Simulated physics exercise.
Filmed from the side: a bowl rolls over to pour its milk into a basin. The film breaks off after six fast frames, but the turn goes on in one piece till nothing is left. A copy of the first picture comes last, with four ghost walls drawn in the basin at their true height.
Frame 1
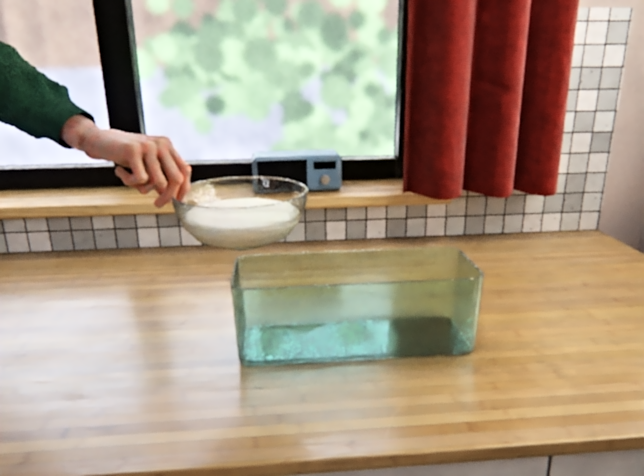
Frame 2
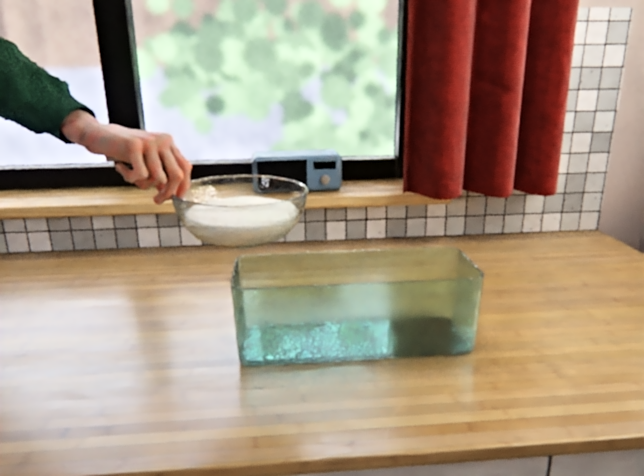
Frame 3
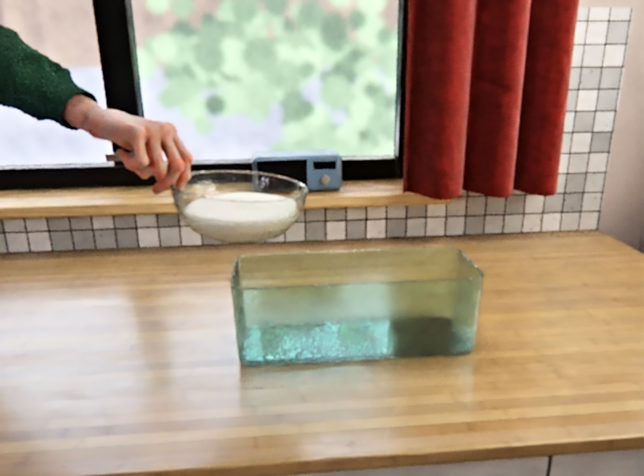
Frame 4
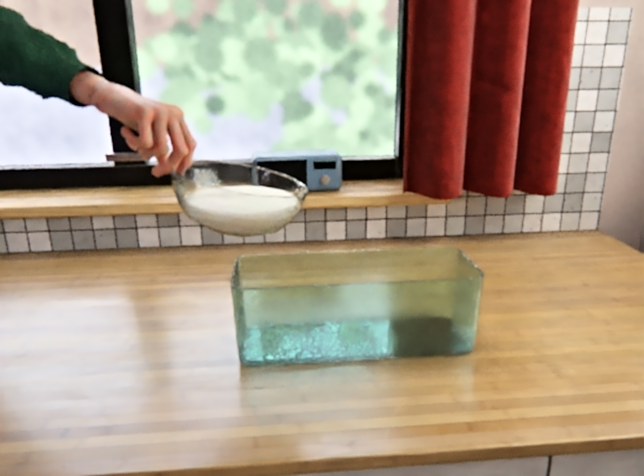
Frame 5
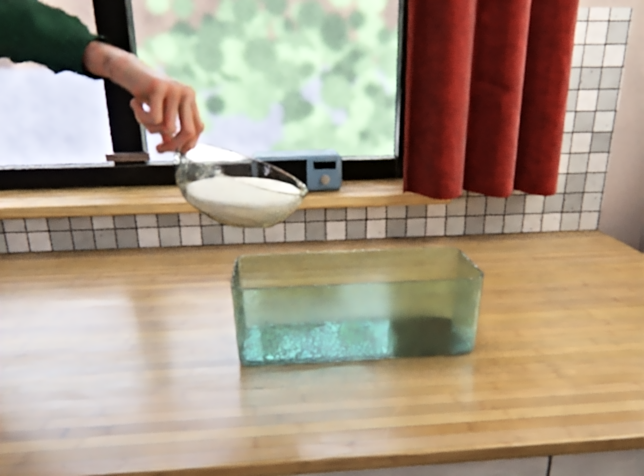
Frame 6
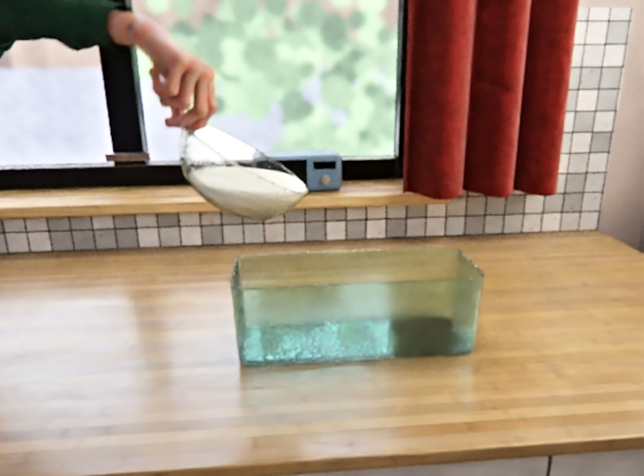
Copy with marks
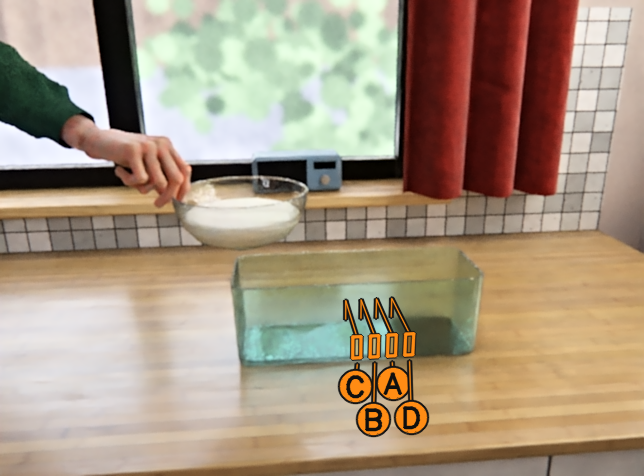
We see a hand in a green sleeve holding a clear glass bowl of milk above a glass basin on a wooden counter. The bowl starts level, then the hand rises, steadily tilting it down to the right.
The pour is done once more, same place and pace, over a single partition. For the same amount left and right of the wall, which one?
Place A.
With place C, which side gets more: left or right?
The right side.
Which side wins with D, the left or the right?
More ends on the left.
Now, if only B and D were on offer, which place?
Place B.
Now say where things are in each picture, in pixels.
Upright, lip at (305, 188); basin from (239, 363) to (474, 349); nothing has left yet, in the first picture.
Upright, lip at (305, 188); nothing has left yet, in the second picture.
Tipped about 6°, lip at (305, 188); nothing has left yet, in the third picture.
Tipped about 12°, lip at (305, 188); nothing has left yet, in the fourth picture.
Tipped about 21°, lip at (305, 188); nothing has left yet, in the fifth picture.
Tipped about 32°, lip at (305, 188); nothing has left yet, in the sixth picture.
In orange, A at (392, 362); B at (374, 363); C at (357, 364); D at (409, 361).
With A, about 52 % ends left of the wall and 47 % right of it.
With B, about 27 % ends left of the wall and 72 % right of it.
With C, about 18 % ends left of the wall and 81 % right of it.
With D, about 79 % ends left of the wall and 16 % right of it; 5 % is lost outside.
